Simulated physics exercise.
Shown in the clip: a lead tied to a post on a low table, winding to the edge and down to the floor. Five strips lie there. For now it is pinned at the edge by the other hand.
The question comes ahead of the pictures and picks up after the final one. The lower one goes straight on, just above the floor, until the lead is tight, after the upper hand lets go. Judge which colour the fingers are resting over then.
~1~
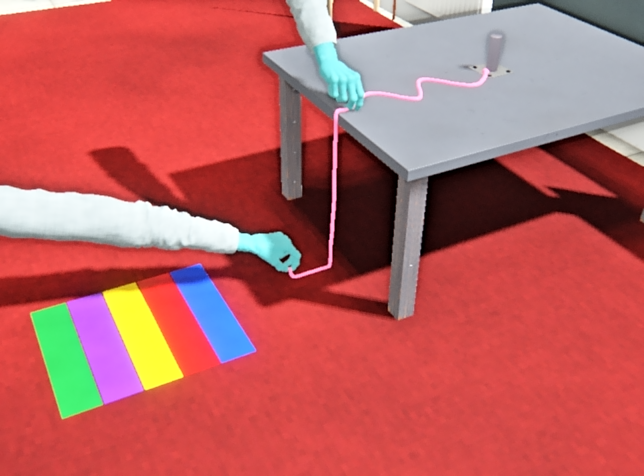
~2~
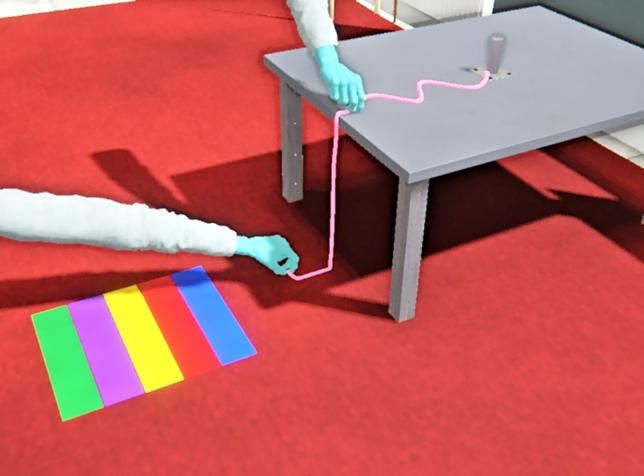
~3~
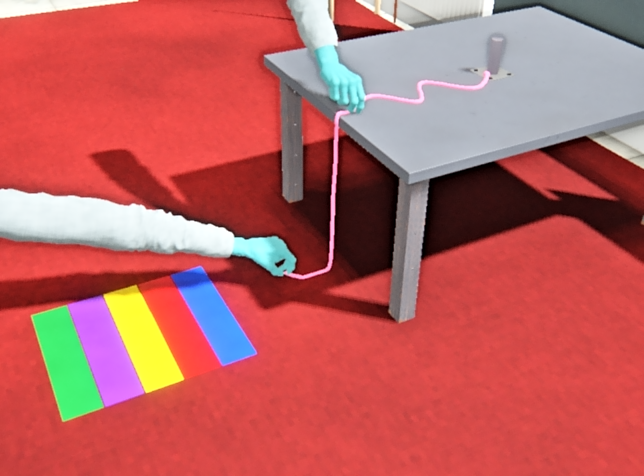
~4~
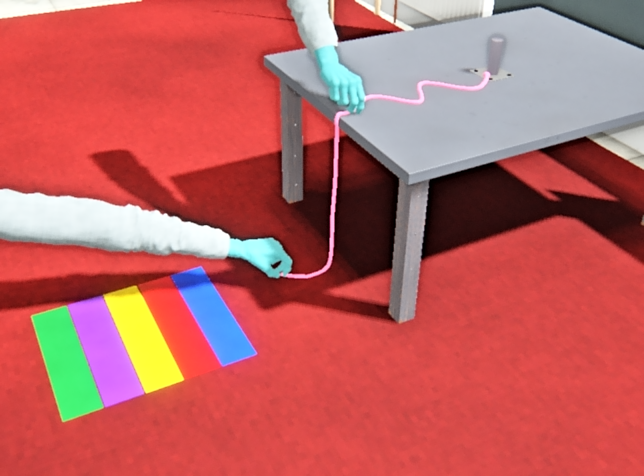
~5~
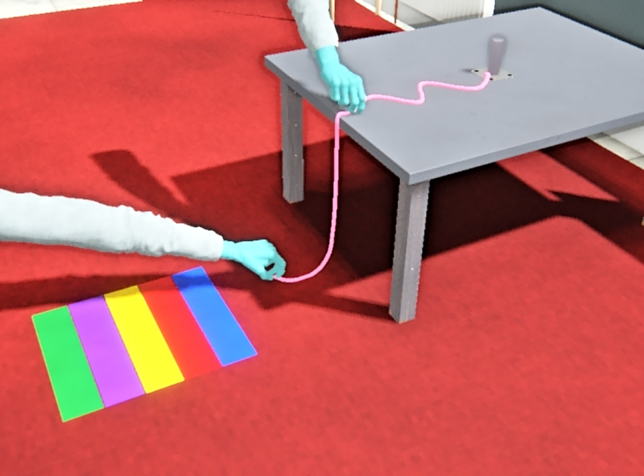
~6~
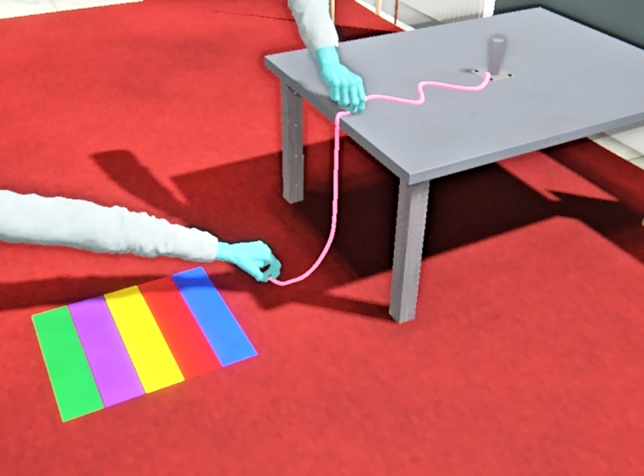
The purple strip.
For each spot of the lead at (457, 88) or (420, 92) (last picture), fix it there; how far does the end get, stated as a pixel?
Per try (px, approx.): (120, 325), (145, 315).
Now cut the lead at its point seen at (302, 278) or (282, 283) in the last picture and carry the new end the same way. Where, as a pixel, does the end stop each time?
Roughly at (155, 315) the first time and at (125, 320) the second.
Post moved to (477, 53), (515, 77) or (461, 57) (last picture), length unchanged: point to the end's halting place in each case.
Somewhere near (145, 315), (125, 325) and (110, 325), in that order.
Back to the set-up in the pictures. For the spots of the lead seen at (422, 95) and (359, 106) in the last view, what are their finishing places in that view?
In that view they reach (387, 99) and (307, 137).
A little later, end near (182, 305); over red.
Next, end near (133, 320); over yellow.
When it is tight, end near (102, 330); over purple. The purple one.
